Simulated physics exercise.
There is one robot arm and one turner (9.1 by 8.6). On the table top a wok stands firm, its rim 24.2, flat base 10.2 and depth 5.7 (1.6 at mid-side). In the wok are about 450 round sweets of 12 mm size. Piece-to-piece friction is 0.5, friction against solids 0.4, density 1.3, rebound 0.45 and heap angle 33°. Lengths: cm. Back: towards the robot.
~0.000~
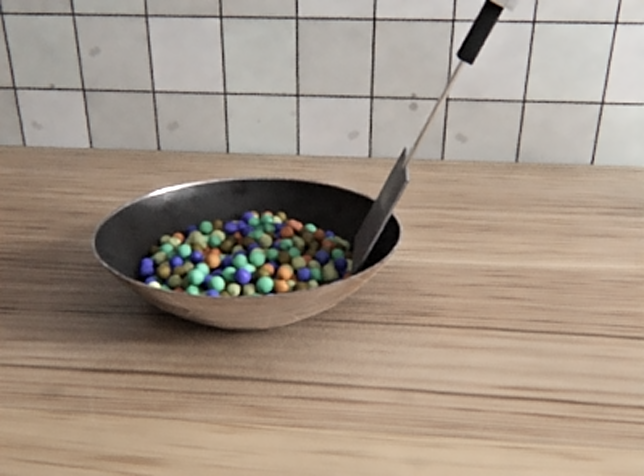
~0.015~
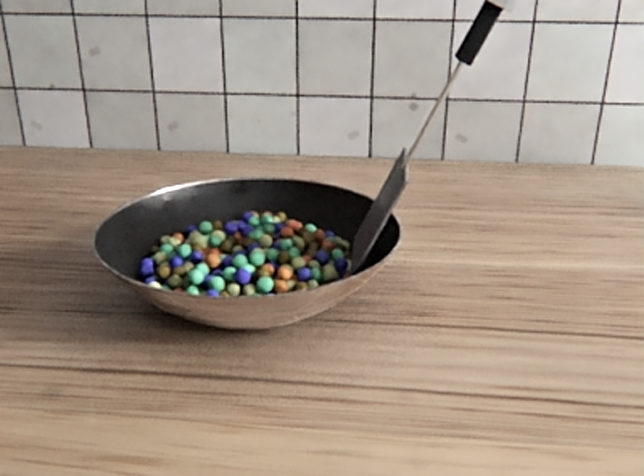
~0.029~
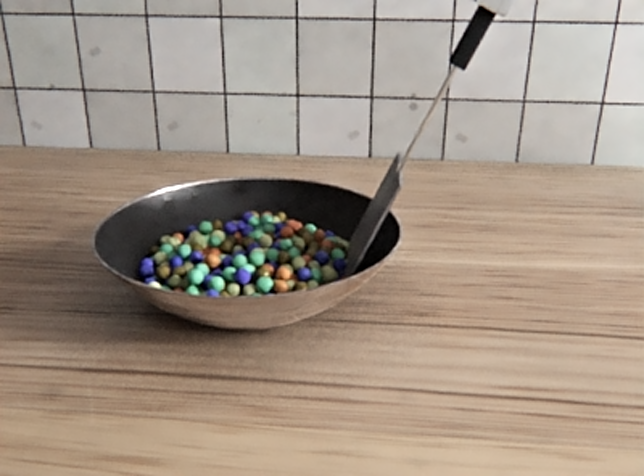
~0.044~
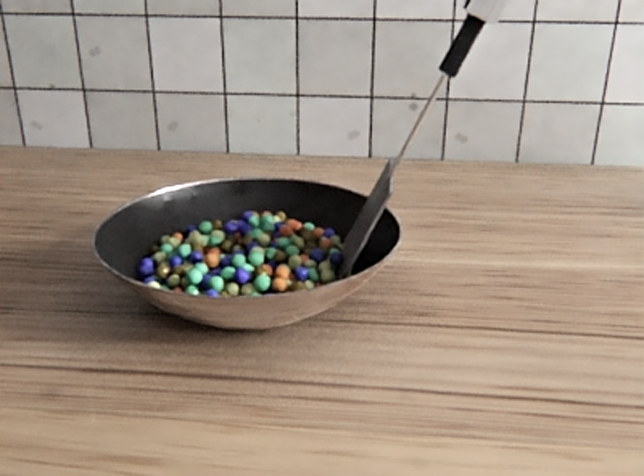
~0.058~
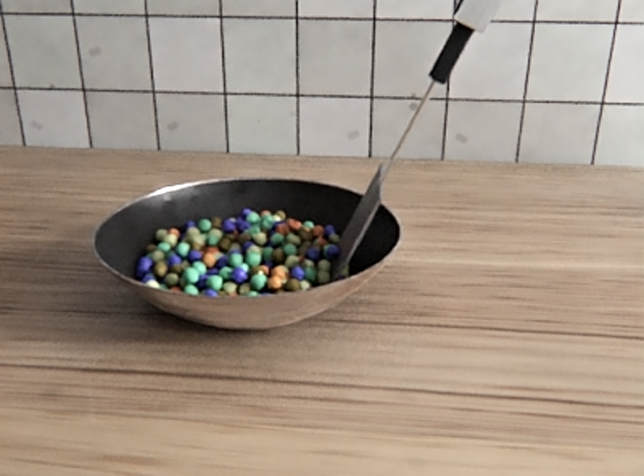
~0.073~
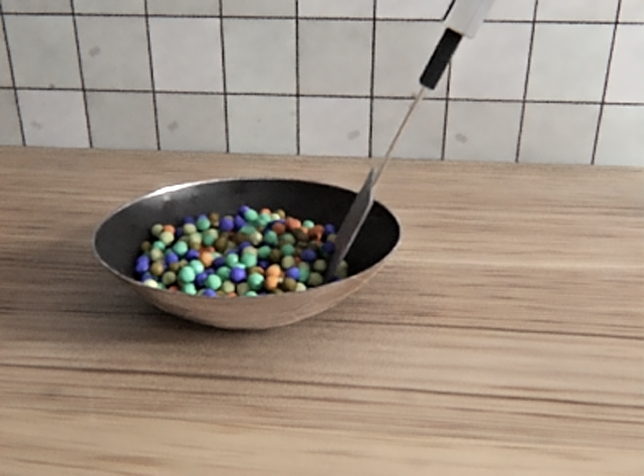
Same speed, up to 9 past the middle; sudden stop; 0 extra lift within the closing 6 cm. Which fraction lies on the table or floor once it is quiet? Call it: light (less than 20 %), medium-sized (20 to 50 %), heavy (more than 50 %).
It comes out medium-sized.
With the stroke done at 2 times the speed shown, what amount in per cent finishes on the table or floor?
Estimate: Approx. 60 %.
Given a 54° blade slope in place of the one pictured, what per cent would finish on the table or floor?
Then roughly 40 percent.
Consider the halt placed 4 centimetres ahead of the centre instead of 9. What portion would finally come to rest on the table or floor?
In that case about 5 percent ends on the table or floor.
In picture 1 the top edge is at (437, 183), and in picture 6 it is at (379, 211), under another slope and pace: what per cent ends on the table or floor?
Around 55 per cent finishes on the table or floor.
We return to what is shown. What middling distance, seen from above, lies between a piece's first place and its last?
Distance: Around 9 cm.
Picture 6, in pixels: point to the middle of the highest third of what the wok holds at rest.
Pixel estimate: About (163, 245).
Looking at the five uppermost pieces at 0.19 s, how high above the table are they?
I'd say close to 6 cm on average.
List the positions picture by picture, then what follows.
The turner top edge at (407, 162), sloping 65°; upper third of the load around (250, 255), from x 145 to 350, top at y 220; 446 in the wok, in the first picture.
The turner top edge at (406, 163), sloping 65°; upper third of the load around (250, 255), from x 145 to 350, top at y 220, in the second picture.
The turner top edge at (401, 167), sloping 65°; upper third of the load around (249, 255), from x 145 to 350, top at y 220, in the third picture.
The turner top edge at (391, 174), sloping 65°; upper third of the load around (248, 255), from x 145 to 345, top at y 220, in the fourth picture.
The turner top edge at (382, 179), sloping 65°; upper third of the load around (246, 252), from x 145 to 340, top at y 215, in the fifth picture.
The turner top edge at (373, 184), sloping 65°; upper third of the load around (241, 250), from x 140 to 340, top at y 215; 446 in the wok, in the sixth picture.
After 0.19 s, sloping 65°, highest piece 6 above the table; 446 in the wok.
After 0.31 s, sloping 65°, highest piece 8 above the table; 436 in the wok, 10 on the blade or in flight.
After 0.56 s, sloping 65°, highest piece 7 above the table; 268 in the wok, 174 on the table or floor, 4 on the blade or in flight.
After 1.61 s, sloping 65°, highest piece 7 above the table; 266 in the wok, 180 on the table or floor.
In the end, 266 in the wok, 180 on the table or floor. That is 40 % on the table or floor.
